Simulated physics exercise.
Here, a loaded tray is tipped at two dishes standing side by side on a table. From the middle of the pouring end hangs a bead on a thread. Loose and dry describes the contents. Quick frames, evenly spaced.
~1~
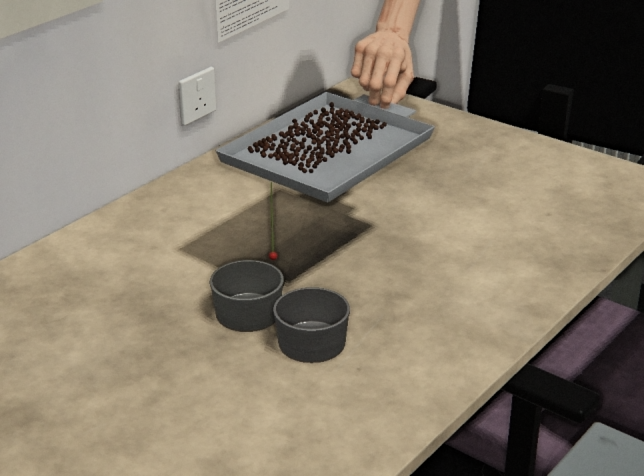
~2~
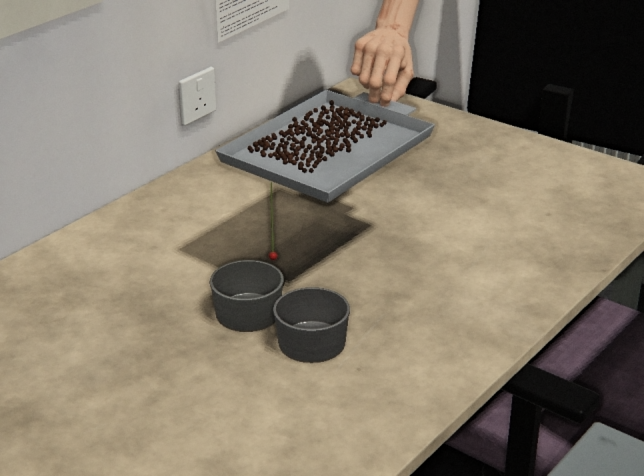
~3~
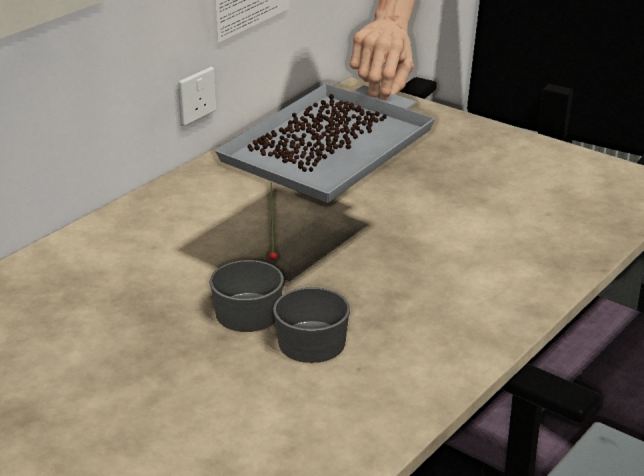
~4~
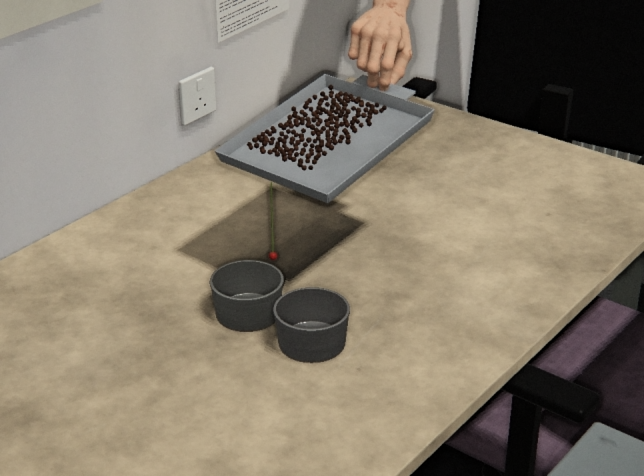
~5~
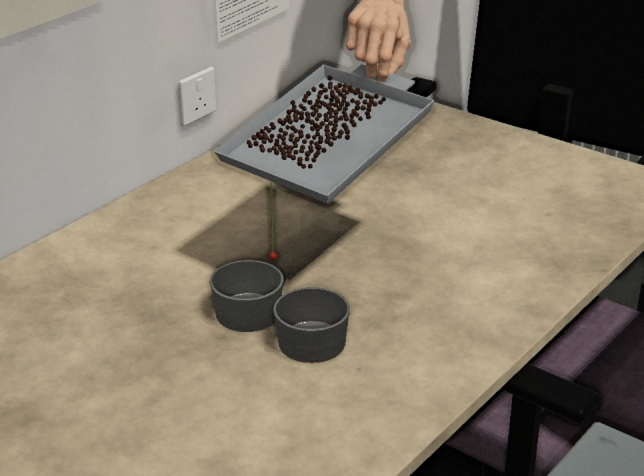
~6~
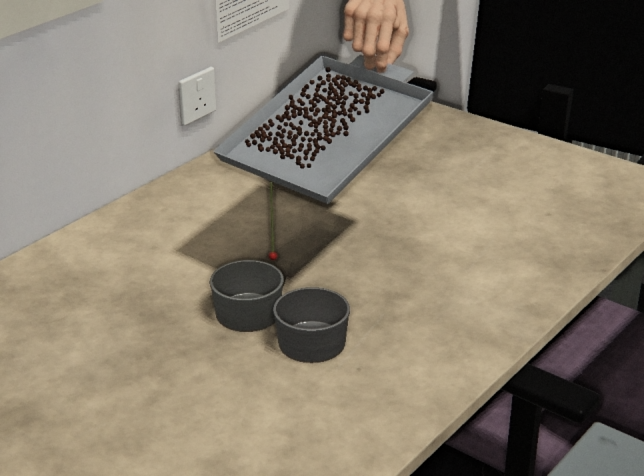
A hand grips the far end of a gray tray scattered with small brown berries, holding it nearly level above a table with two dark dishes. The hand then rises gradually, tilting the tray more steeply toward the dishes, while the berries keep their places and the red bead hangs still.
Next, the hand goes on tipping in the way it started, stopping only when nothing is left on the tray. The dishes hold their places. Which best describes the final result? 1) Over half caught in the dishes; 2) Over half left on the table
Over half caught in the dishes.
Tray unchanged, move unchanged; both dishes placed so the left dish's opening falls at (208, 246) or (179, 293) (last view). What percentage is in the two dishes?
Trial 1: 30 percent; trial 2: 10 percent.
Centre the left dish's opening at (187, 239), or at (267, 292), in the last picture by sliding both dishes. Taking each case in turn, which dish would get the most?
Try 1: The dish at right; try 2: The dish at left.
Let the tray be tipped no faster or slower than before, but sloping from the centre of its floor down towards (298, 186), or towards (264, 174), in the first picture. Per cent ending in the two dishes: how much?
For the first it's near 90 %, for the second near 30 %.
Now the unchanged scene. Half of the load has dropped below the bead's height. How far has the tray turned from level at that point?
Somewhere around 100 degrees.
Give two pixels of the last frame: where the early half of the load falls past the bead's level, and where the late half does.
The opening part goes through (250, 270); what follows goes through (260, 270).
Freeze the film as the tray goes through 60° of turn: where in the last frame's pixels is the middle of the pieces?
Load centre: Approx. (270, 167).
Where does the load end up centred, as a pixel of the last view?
Resting centre, last picture - approx. (251, 315).
Shortly afterwards, tray tipped steeply; all but a few on the tray; only a few in the right dish; only a few in the left dish; only a few outside both; only a few in the air.
Next, tray tipped right over; near a quarter on the tray; a little in the right dish; near a quarter in the left dish; a little outside both; near a third in the air.
Some moments later, tray tipped past a quarter turn; near a quarter in the right dish; near half in the left dish; near a quarter outside both.
In the end, tray tipped past a quarter turn; near a quarter in the right dish; near half in the left dish; near a quarter outside both.
